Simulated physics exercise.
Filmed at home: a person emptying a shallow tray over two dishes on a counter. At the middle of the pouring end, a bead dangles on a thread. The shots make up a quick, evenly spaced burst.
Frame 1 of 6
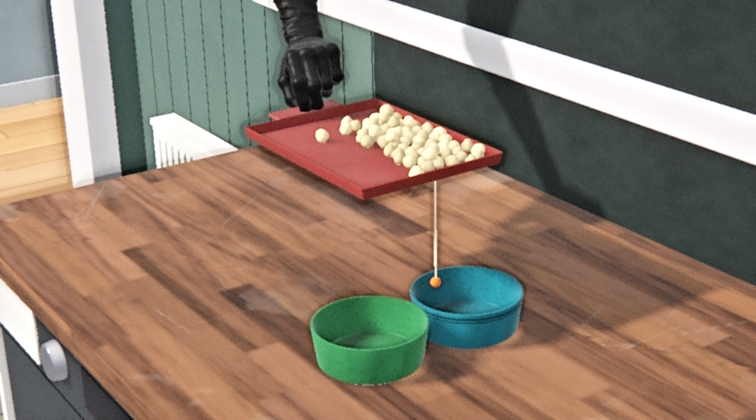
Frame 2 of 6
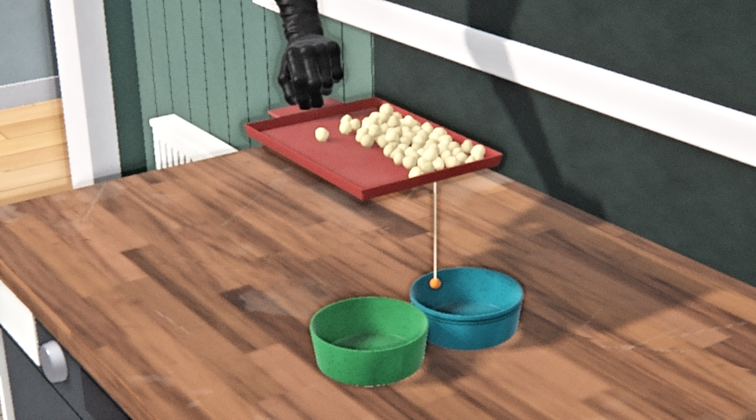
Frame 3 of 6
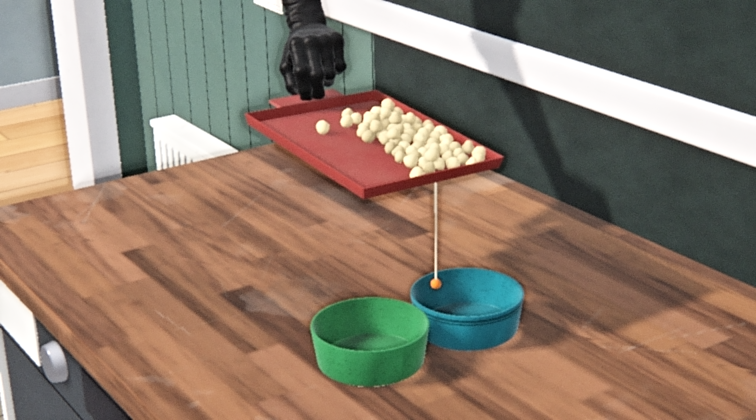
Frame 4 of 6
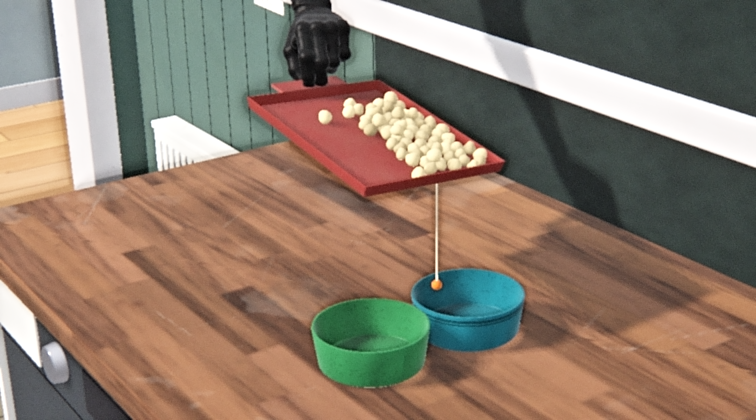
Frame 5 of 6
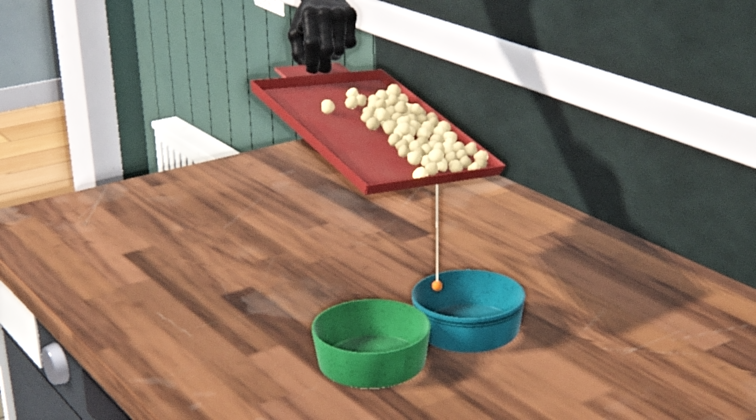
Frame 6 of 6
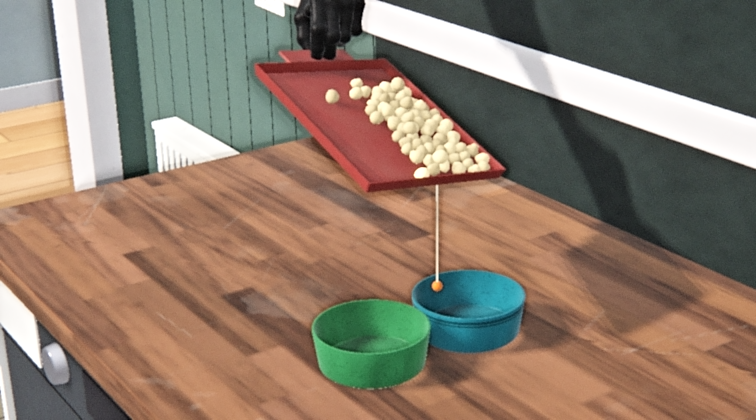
A black-gloved hand gradually raised the back of a red tray of round, pale nuts, tilting it toward its right front corner above a green dish and a blue one, while a bead dangled beneath.
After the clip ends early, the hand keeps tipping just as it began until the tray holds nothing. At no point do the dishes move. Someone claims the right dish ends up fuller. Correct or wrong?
Correct - the right dish ends fuller.
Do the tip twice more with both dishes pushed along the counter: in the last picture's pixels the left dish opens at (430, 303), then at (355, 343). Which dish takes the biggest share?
The rightmost dish, then the rightmost dish.
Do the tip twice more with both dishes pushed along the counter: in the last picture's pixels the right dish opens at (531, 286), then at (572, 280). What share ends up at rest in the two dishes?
About 80 and 70 per cent.
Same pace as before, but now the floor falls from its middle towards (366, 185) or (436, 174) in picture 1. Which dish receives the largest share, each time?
First: The dish at left. Second: The dish at right.
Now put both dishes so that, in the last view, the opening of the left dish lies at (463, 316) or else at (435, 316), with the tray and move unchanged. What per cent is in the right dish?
Around 40 % followed by around 80 %.
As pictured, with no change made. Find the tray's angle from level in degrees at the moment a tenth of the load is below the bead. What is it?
At roughly 90°.
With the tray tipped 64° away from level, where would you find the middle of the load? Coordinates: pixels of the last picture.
Near the pixel (461, 132).
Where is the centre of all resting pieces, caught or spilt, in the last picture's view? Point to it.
(487, 320).
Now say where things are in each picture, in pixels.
The first picture shows corners of the pouring end (363, 188) and (499, 152), level; middle of the load (404, 143), macadamia nuts; left dish (403, 360); right dish (502, 325); bead on its thread (436, 282).
The second picture shows corners of the pouring end (363, 189) and (499, 154), level; middle of the load (404, 143).
The third picture shows corners of the pouring end (364, 187) and (500, 156), tipped barely, lowest at the right corner; middle of the load (405, 140).
The fourth picture shows corners of the pouring end (366, 185) and (501, 160), tipped a little, lowest at the right corner; middle of the load (407, 136).
The fifth picture shows corners of the pouring end (368, 184) and (502, 164), tipped a little, lowest at the right corner; middle of the load (409, 132).
The sixth picture shows corners of the pouring end (370, 182) and (502, 168), tipped clearly, lowest at the right corner; middle of the load (413, 128); left dish (405, 364); right dish (503, 329).
Just after the last frame, tray tipped steeply; almost all on the tray; just a few in the right dish; just a few outside both; just a few in the air.
A moment on, tray tipped past a quarter turn; roughly two thirds on the tray; just a few in the right dish; about a tenth outside both; roughly a quarter in the air.
Further on, tray tipped past a quarter turn; roughly two thirds in the right dish; roughly a third outside both.
When it is over, tray tipped past a quarter turn; not one in the left dish; roughly two thirds in the right dish; roughly a third outside both.
